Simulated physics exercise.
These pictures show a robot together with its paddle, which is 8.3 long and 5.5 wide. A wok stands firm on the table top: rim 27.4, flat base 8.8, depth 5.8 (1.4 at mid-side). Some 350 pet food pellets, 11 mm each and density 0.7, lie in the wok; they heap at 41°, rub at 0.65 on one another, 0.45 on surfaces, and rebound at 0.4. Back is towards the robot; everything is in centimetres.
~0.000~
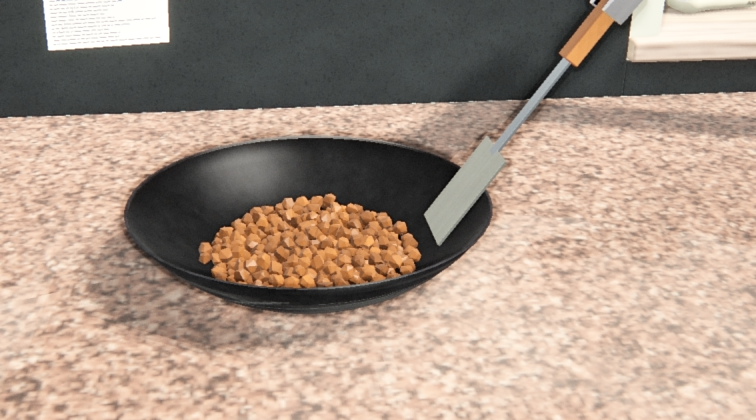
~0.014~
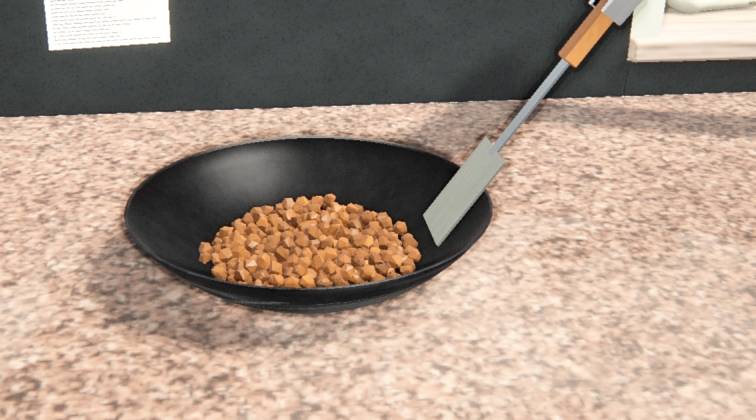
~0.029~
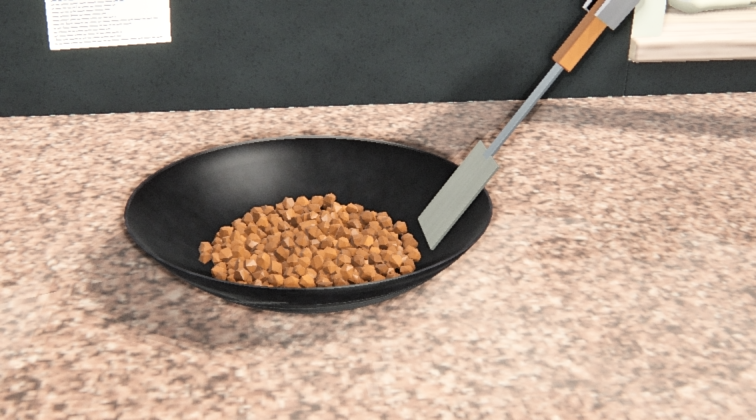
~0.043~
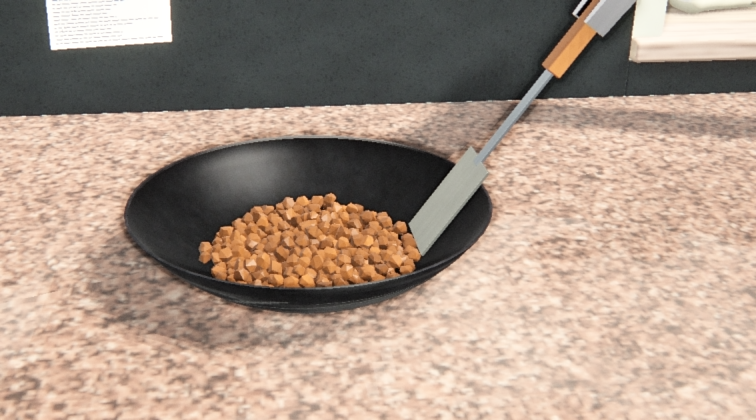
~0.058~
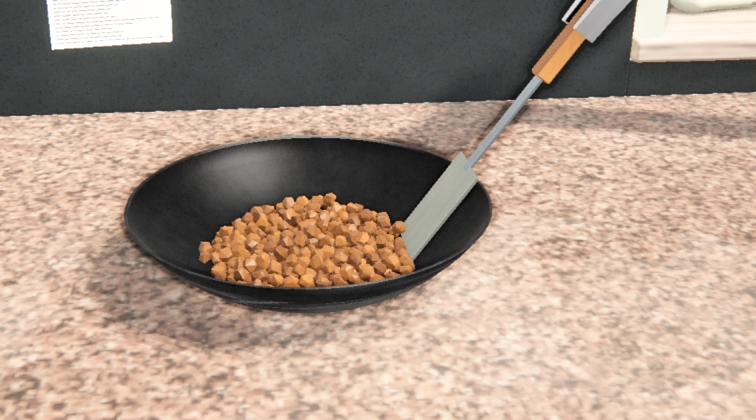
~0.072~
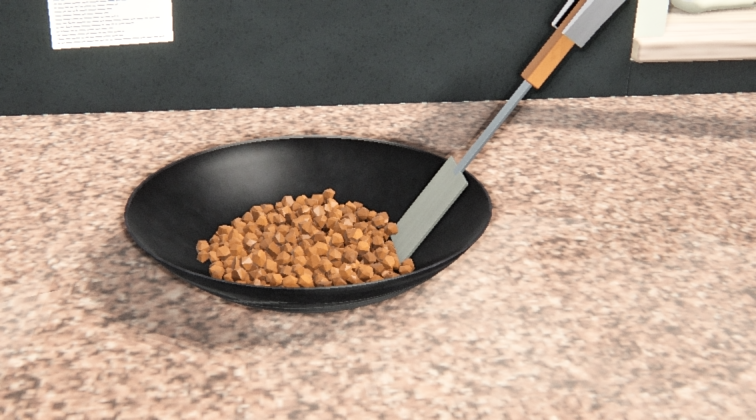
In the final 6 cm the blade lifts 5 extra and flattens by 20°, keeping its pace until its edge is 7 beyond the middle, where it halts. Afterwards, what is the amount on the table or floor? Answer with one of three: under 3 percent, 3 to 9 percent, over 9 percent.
Under 3 percent.
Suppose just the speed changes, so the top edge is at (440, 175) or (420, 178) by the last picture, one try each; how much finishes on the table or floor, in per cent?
About 5 and 5 per cent.
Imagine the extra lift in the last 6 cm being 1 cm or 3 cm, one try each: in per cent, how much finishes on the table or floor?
Estimates, in order: 0 % then 0 %.
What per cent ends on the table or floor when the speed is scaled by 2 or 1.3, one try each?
Roughly 10 percent for the first try, 0 percent for the second.
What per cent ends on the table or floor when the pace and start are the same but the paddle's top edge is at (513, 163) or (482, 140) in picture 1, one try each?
Some 0 and 0 per cent.
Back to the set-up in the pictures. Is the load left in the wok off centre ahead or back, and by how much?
Forward offset: Roughly 4.5 cm.
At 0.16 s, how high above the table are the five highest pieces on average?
They are some 4 cm up.
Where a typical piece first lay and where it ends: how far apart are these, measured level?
4 cm.
After 0.16 s, sloping 54°, highest piece 4 above the table; 348 in the wok.
After 0.26 s, sloping 46°, highest piece 6 above the table; 348 in the wok.
After 0.50 s, sloping 34°, highest piece 7 above the table; 348 in the wok.
After 1.55 s, sloping 34°, highest piece 6 above the table; 347 in the wok, 1 on the table or floor.
At rest, 347 in the wok, 1 on the table or floor. That is 0 % on the table or floor.
